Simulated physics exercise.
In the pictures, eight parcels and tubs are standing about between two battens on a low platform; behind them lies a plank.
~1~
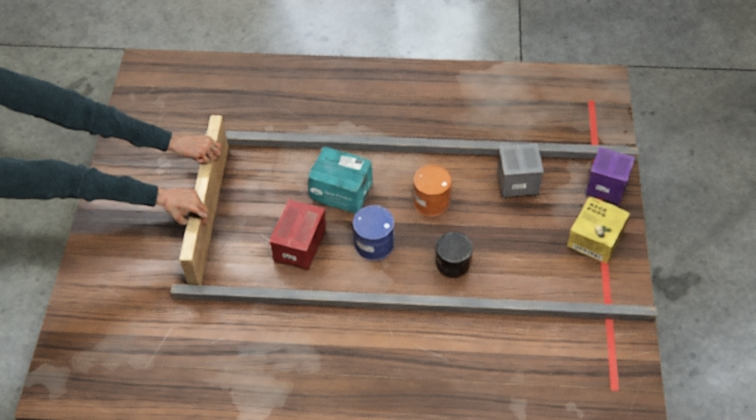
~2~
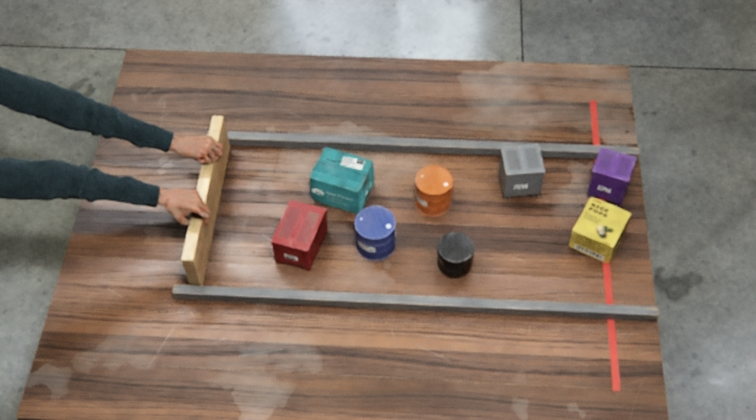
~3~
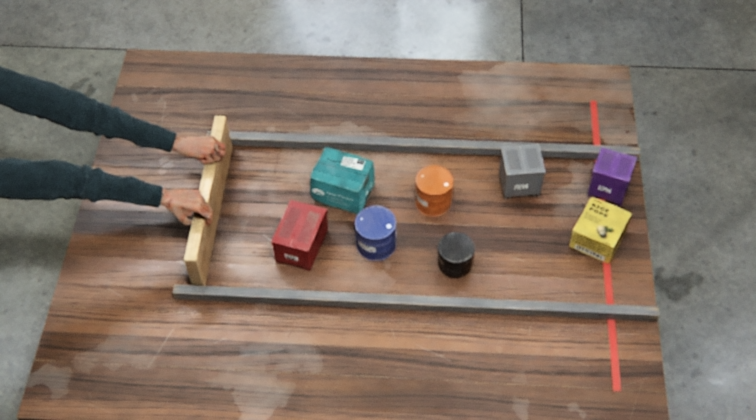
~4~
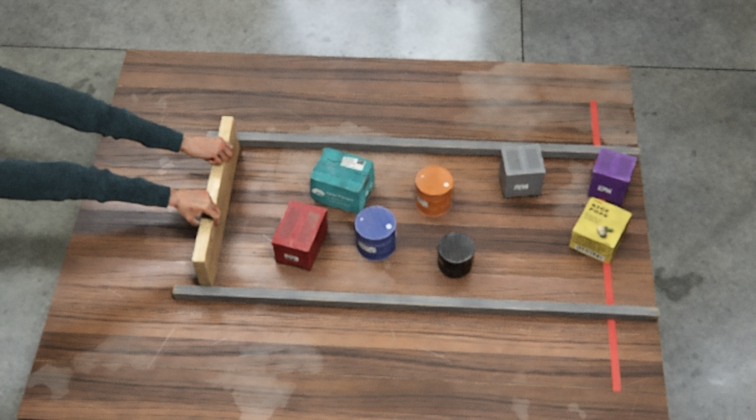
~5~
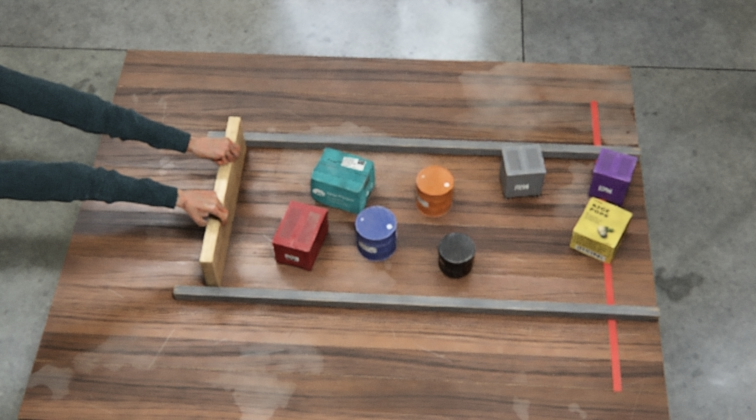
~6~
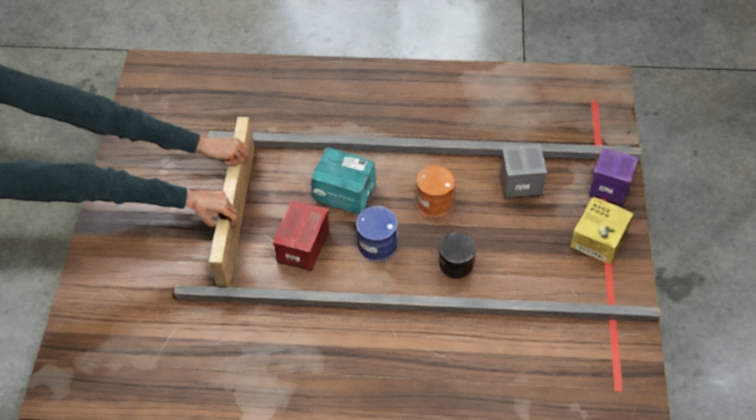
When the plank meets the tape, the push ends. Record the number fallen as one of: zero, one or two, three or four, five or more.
The count that fall off is at least five.
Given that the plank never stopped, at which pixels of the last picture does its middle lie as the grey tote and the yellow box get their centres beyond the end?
The middle is at (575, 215) when it's the grey tote, and at (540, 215) when it's the yellow box.
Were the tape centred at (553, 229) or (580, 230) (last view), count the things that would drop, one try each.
Respectively 2 and 4.
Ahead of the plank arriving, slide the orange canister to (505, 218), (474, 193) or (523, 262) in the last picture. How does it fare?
In turn it goes off the edge; goes off the edge; goes off the edge.
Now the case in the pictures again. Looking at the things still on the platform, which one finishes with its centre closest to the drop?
The turquoise parcel is the one.
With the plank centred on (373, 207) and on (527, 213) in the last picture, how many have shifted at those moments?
That makes 5 at the first spot and 8 at the second.
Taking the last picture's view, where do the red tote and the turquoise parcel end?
Close to (630, 246); the other close to (632, 187).
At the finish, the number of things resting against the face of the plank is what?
The count in contact is 3.
Soon after, none off yet; purple tote at rest near (613, 177); yellow box at rest near (602, 230); grey tote at rest near (522, 172).
After that, none off yet; purple tote at rest near (613, 177); yellow box at rest near (602, 230); grey tote displaced about its own width near (558, 165).
In the end, the number that fall off is five or more; gone, blue canister, orange canister, grey tote, yellow box and purple tote.
